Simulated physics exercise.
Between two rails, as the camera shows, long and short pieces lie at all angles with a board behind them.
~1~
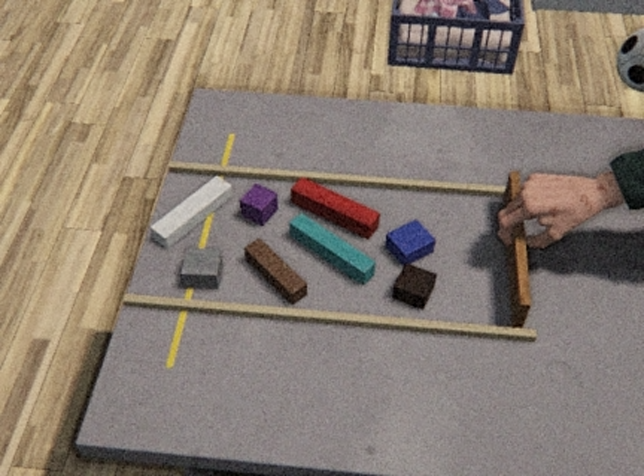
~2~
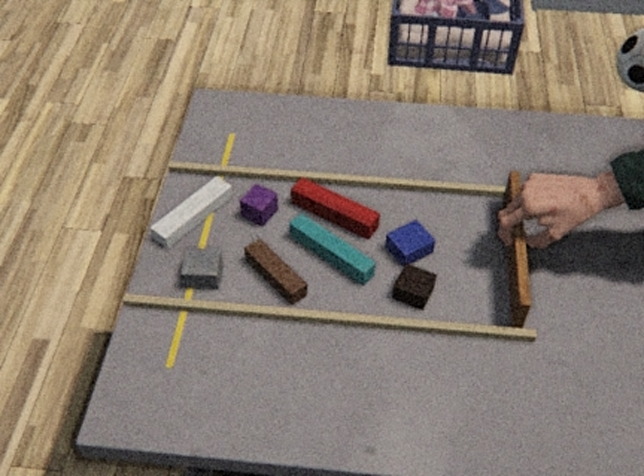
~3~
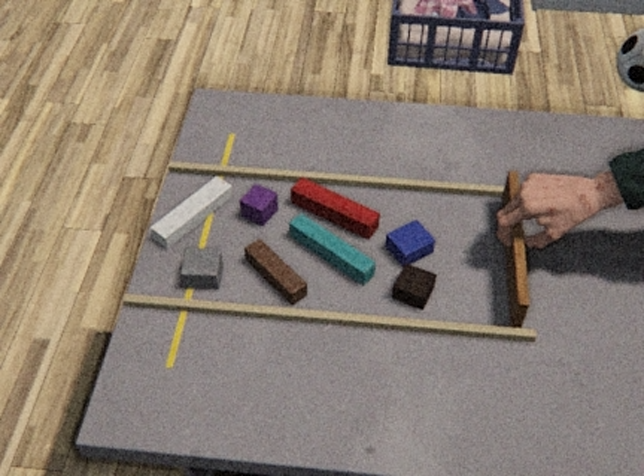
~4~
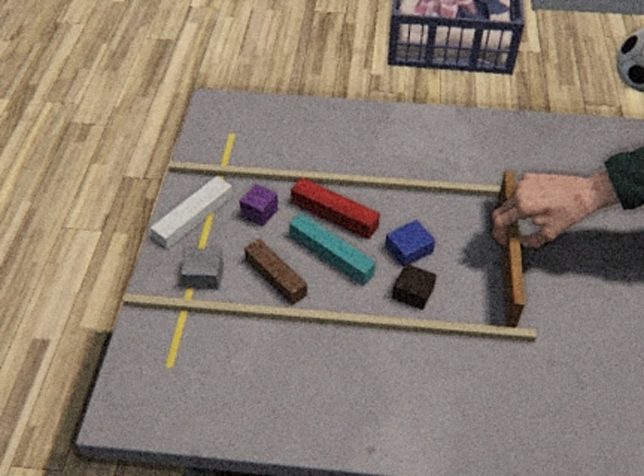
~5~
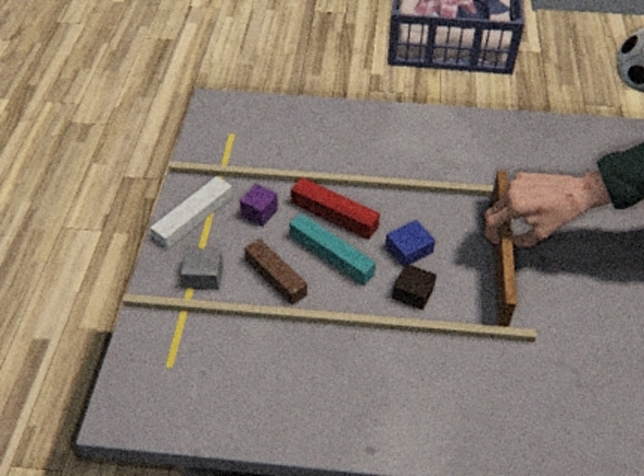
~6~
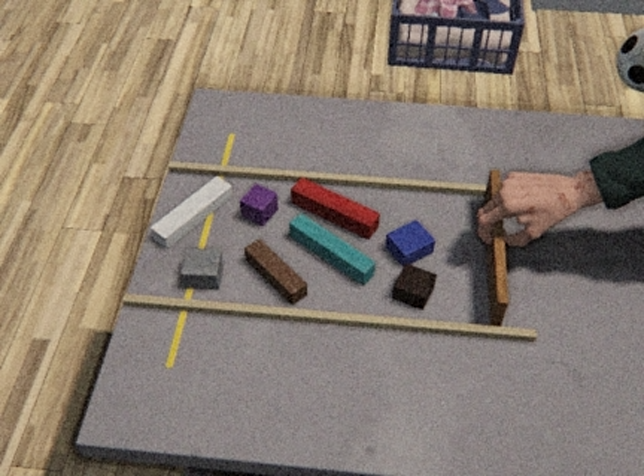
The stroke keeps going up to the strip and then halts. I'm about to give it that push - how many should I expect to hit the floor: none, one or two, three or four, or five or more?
Expect three or four.
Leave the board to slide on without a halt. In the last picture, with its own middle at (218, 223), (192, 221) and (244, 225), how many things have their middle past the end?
Result per place: 3; 5; 1.
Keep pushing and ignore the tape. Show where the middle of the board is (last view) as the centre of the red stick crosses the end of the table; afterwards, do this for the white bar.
Around (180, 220) first and around (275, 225) second.
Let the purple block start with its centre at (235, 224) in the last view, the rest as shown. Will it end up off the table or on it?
From that start it falls away.
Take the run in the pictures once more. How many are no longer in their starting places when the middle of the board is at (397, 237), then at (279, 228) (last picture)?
Moved so far: 4, later 8.
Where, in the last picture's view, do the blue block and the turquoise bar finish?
The first near (180, 228), the second near (149, 233).
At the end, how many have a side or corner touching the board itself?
So the total is 2.
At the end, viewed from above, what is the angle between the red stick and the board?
It sits some 45° out of line.
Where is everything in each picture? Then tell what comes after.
White bar (193, 211); grey block (202, 268); purple block (259, 205); board (516, 247); tape (205, 236), in the first frame.
Grey block (202, 269); blue block (410, 243), in the second frame.
Purple block (259, 205); brown bar (276, 271), in the third frame.
White bar (193, 211); red stick (335, 208), in the fourth frame.
Grey block (202, 269); board (503, 246), in the fifth frame.
White bar (193, 211); grey block (202, 269); purple block (259, 205); board (495, 245); tape (205, 236), in the sixth frame.
A little later, none off yet; white bar at rest near (193, 211); grey block at rest near (202, 269); purple block at rest near (259, 205).
When it is over, the number that fall off is three or four; down, purple block, grey block and white bar.
